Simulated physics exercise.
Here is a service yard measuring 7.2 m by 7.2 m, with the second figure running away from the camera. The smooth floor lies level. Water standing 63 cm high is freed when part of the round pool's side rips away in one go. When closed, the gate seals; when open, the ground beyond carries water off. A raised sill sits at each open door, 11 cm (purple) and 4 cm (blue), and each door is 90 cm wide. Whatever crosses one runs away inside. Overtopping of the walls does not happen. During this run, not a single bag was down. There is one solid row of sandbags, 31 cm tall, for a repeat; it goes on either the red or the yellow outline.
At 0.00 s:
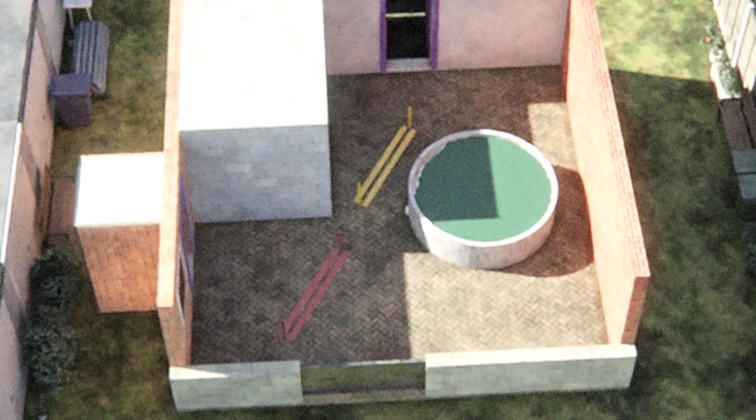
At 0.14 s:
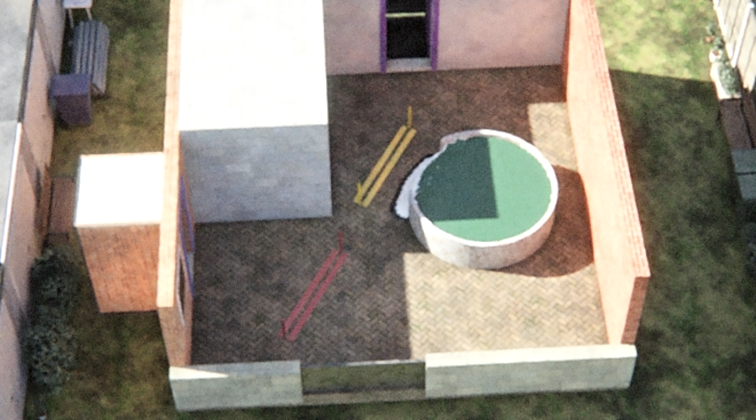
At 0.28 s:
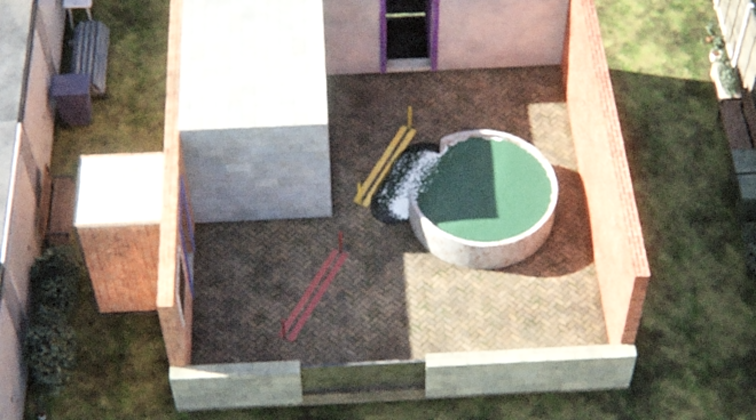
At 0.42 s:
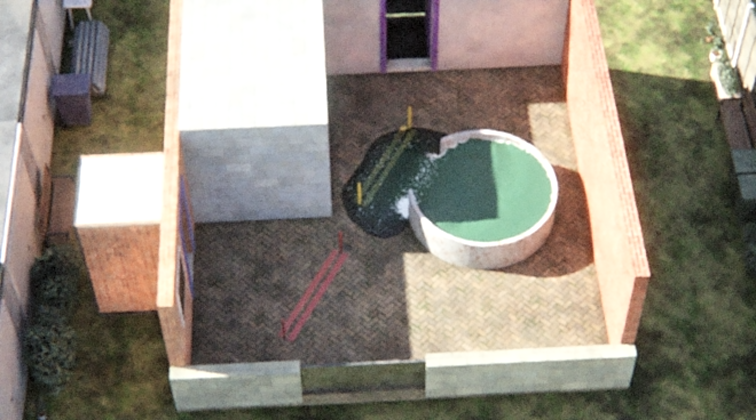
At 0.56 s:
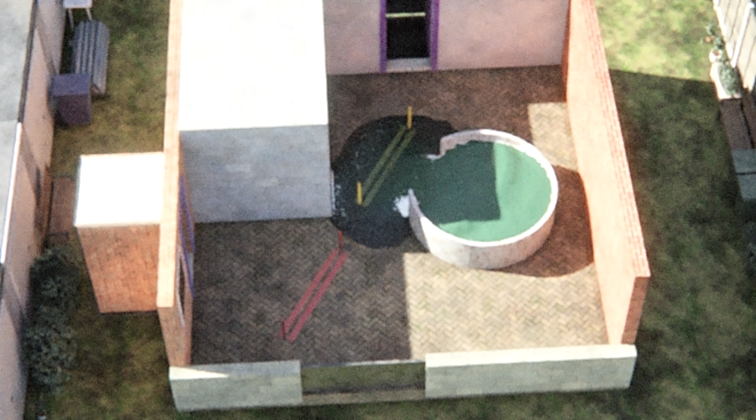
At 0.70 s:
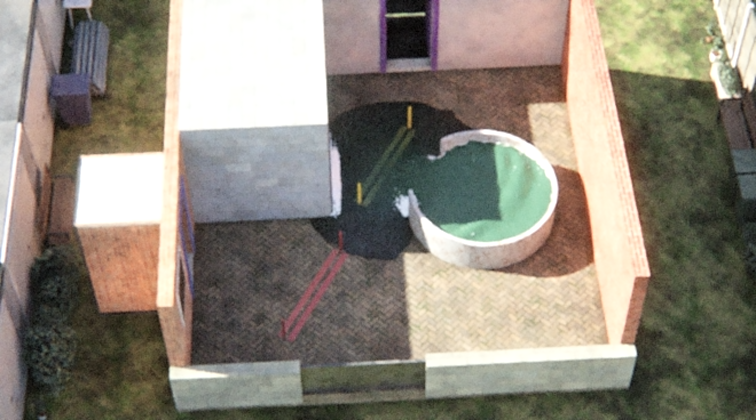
In a walled, brick-paved yard, the left side of a round pool of green water broke open, and water poured out, spreading over the yellow outline and up to the pale block's wall.
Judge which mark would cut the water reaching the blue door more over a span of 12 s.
The row belongs on the red mark.
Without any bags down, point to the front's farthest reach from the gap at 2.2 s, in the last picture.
You'll find it close to (234, 299) in the last picture.
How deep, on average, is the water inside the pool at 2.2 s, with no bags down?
On average it sits near 35 cm.
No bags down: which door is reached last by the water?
The blue door.
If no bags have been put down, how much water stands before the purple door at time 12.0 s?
Depth: Approx. 9.5 cm.
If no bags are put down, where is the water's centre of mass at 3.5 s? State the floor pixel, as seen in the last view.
Roughly (427, 176) in the last view.
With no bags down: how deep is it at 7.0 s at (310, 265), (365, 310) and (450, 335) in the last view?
Around 2 cm, 2 cm and 3 cm.
After 1.4 s water covers 20 % of the floor and is deepest (48 cm) near (335, 79) in the run without bags; in at the blue door, 0 L with no bags, 0 L with the row on red, 0 L on yellow.
After 2.2 s water covers 25 % of the floor and is deepest (51 cm) near (335, 79) in the run without bags; in at the blue door, 0 L with no bags, 0 L with the row on red, 0 L on yellow.
After 3.5 s water covers 65 % of the floor and is deepest (32 cm) near (335, 79) in the run without bags; in at the blue door, 0 L with no bags, 0 L with the row on red, 7 L on yellow.
After 7.0 s water covers 90 % of the floor and is deepest (19 cm) near (578, 173) in the run without bags; in at the blue door, 0 L with no bags, 8 L with the row on red, 35 L on yellow.
After 12.0 s water covers 100 % of the floor and is deepest (12 cm) near (511, 105) in the run without bags; in at the blue door, 1 L with no bags, 10 L with the row on red, 74 L on yellow.
